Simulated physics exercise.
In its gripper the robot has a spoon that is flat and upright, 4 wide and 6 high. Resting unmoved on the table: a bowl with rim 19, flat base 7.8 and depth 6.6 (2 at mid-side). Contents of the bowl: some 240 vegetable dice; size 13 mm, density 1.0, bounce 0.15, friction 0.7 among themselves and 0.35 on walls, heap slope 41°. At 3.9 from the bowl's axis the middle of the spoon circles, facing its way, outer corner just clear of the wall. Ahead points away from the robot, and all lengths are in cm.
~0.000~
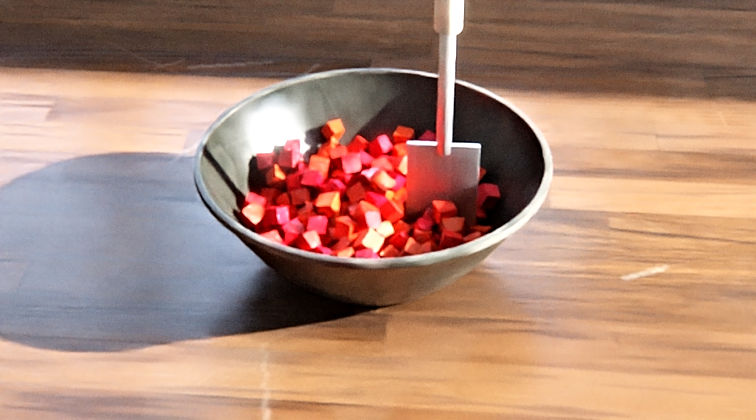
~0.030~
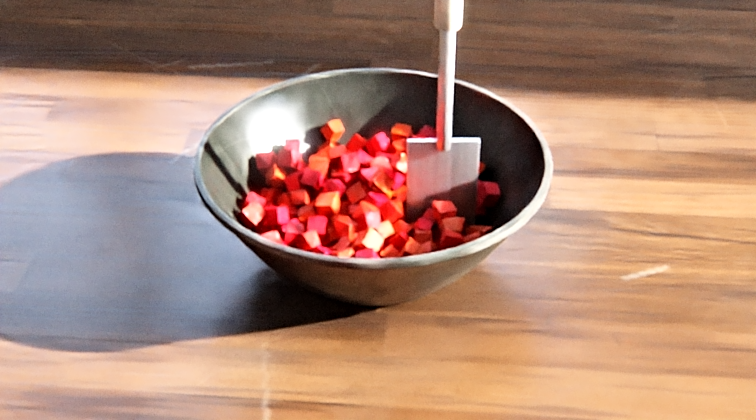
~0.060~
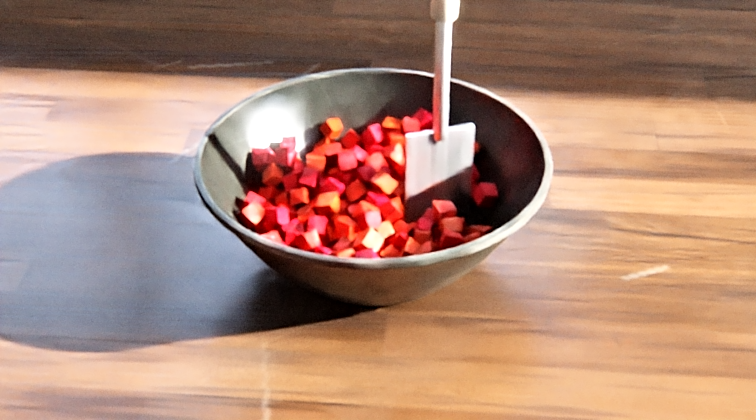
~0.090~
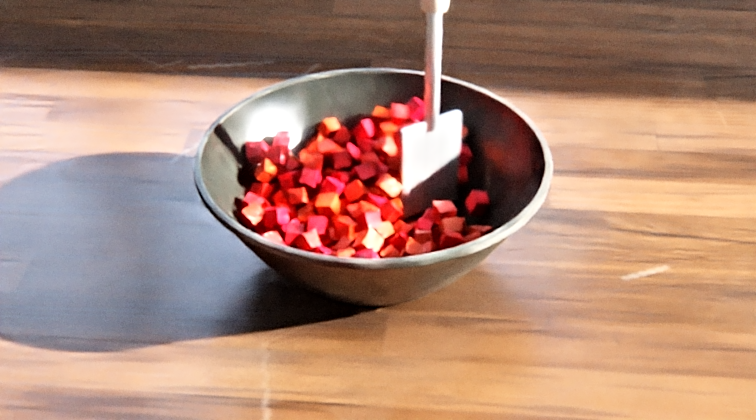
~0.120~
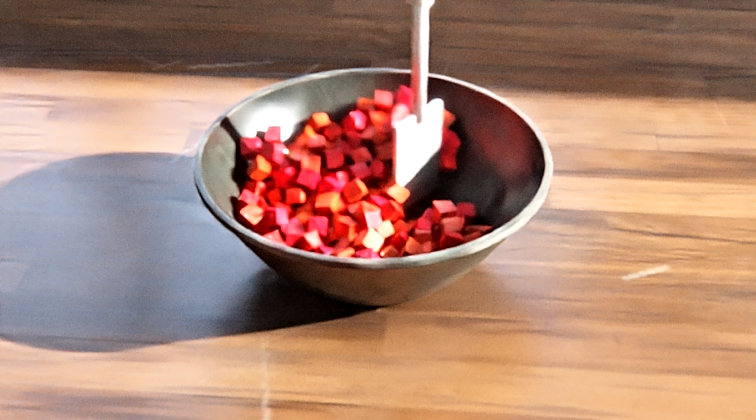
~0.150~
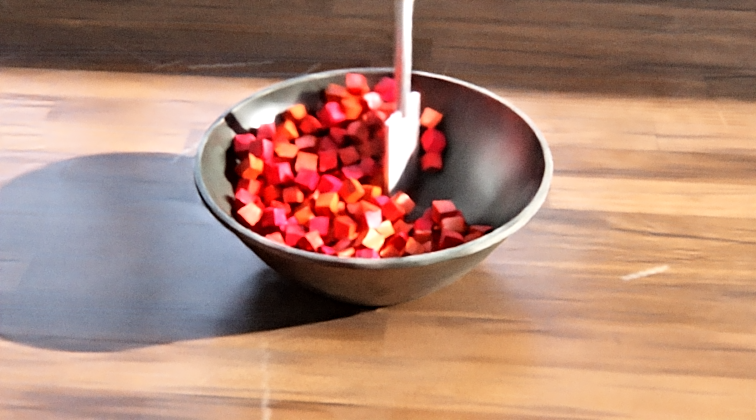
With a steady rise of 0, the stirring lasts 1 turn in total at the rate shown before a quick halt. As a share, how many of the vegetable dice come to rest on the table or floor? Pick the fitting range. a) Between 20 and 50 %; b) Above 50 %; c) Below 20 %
c, below 20 %.
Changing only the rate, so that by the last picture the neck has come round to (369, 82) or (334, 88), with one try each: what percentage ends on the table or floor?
So, roughly 20 percent the first time and 30 percent the second.
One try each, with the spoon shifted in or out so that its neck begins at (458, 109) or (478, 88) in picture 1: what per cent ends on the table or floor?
I'd put it at around 15 and 15 percent.
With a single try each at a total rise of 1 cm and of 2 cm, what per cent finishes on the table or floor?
It comes to about 10 per cent and about 10 per cent.
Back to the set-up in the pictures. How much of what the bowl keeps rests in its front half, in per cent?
Some 30 per cent.
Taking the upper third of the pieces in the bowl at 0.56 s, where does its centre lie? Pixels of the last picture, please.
In the last picture it sits around (456, 212).
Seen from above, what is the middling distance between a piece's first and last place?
Near 9 cm.
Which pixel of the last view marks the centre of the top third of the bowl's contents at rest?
About (450, 151).
After 0.36 s, 182° round, highest piece 9 above the table; 231 in the bowl, 2 on the table or floor, 2 in flight or on the tool.
After 0.56 s, 293° round, highest piece 8 above the table; 213 in the bowl, 16 on the table or floor, 6 in flight or on the tool.
After 0.87 s, 0° round, highest piece 7 above the table; 208 in the bowl, 27 on the table or floor.
After 1.57 s, 0° round, highest piece 7 above the table; 208 in the bowl, 27 on the table or floor.
At rest, 208 in the bowl, 27 on the table or floor. That is 11 % on the table or floor.
